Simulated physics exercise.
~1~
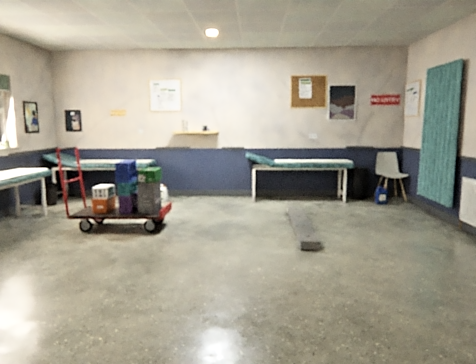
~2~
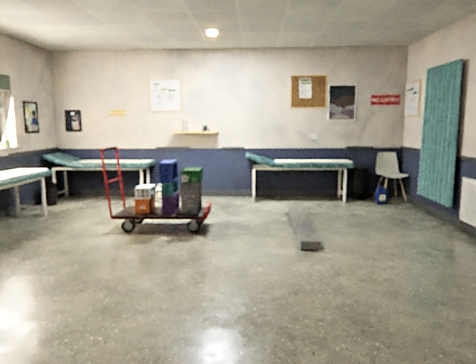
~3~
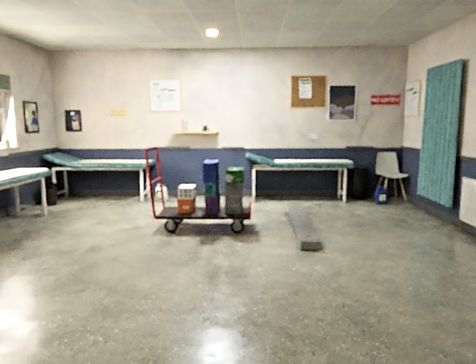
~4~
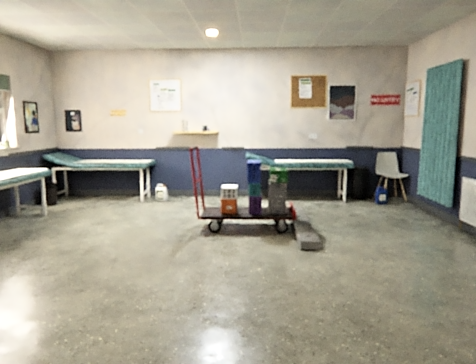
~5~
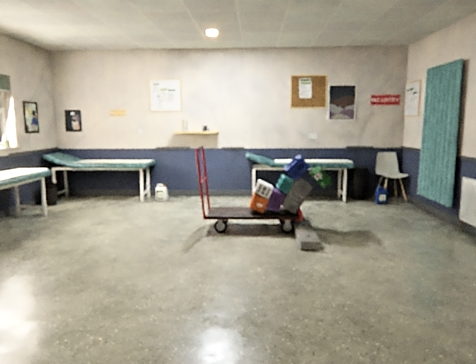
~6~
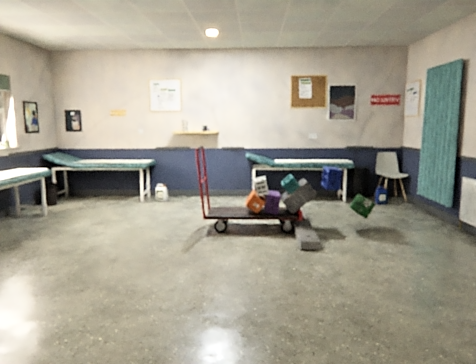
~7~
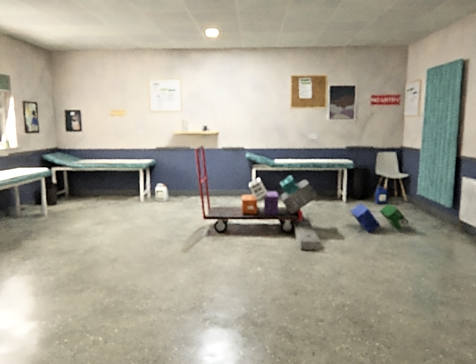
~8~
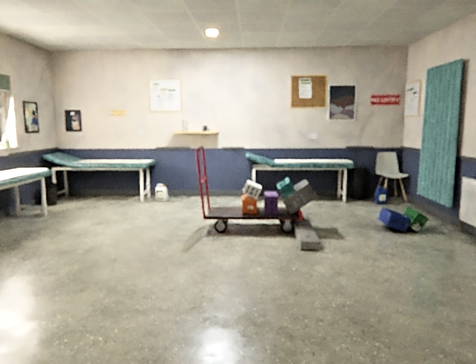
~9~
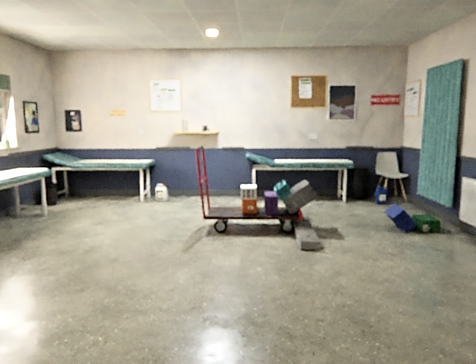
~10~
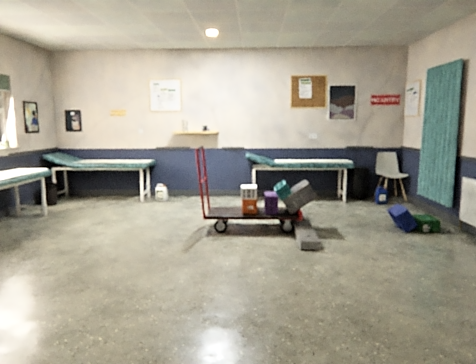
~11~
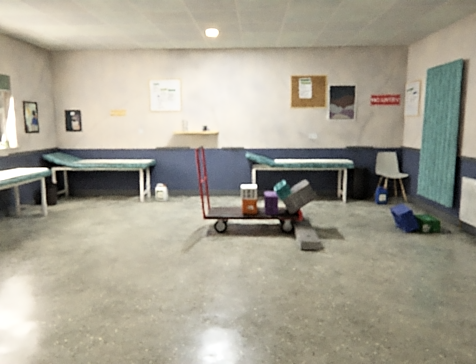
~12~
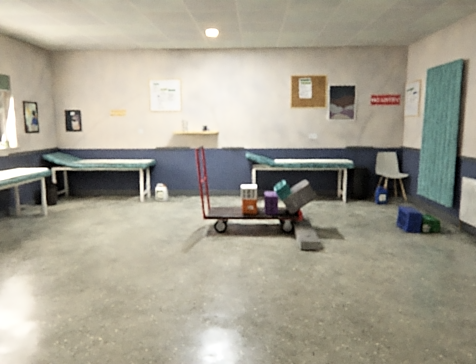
A red-handled trolley loaded with colorful boxes rolled right across the room and stopped abruptly at a low block, sending its load toppling forward; a blue box and a green one tumbled onto the floor, while the rest stayed jumbled on the deck.
